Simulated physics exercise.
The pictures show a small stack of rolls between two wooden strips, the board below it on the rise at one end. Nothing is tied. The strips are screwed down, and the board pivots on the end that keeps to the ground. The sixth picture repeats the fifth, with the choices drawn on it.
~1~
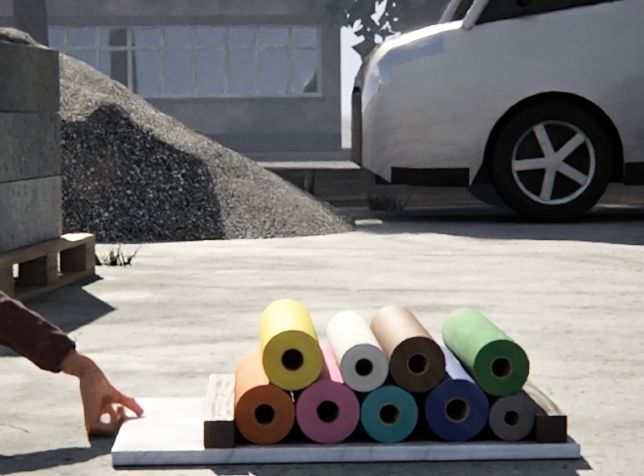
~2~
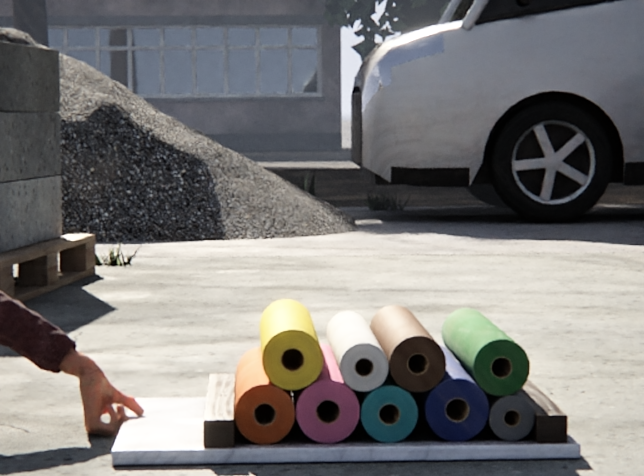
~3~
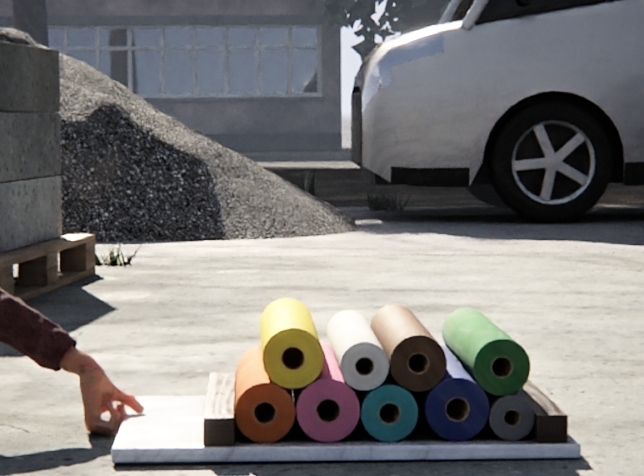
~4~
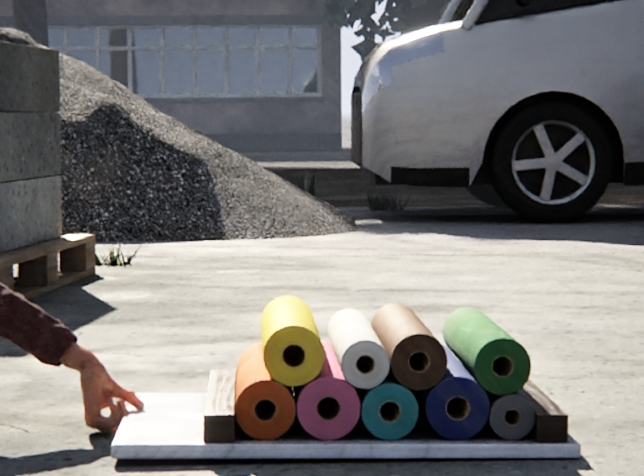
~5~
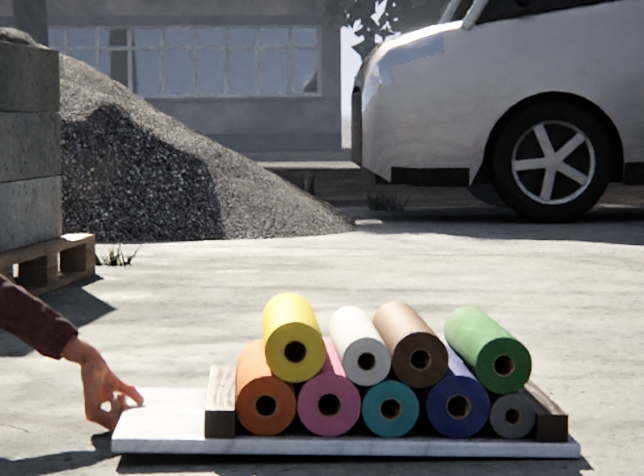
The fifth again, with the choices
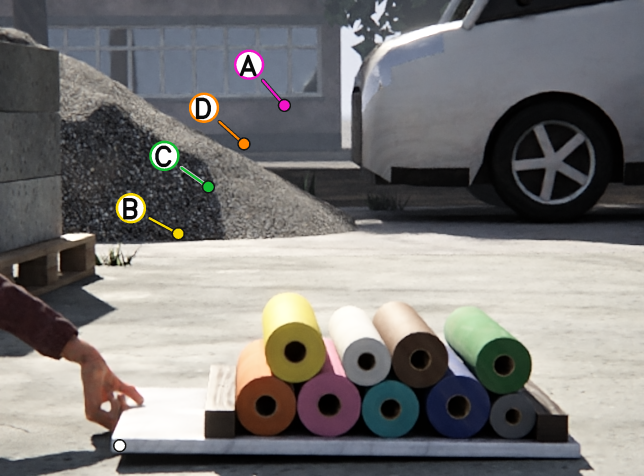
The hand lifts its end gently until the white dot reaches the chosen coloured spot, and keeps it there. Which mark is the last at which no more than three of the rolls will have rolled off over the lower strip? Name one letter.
Mark B is as high as it can go.
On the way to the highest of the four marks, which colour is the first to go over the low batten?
The green one.
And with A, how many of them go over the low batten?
The count is four.
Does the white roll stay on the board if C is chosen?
No.
On the copy, A at (285, 105); B at (178, 234); C at (209, 187); D at (244, 144); the white dot at (120, 446).
On B. First, board at 17°.
Then, board at 29°.
Finally, board at 29°, one over the low batten (green).
By contrast, A four over the low batten (green, white, brown, yellow); C four over the low batten (green, white, brown, yellow); D four over the low batten (green, white, brown, yellow).
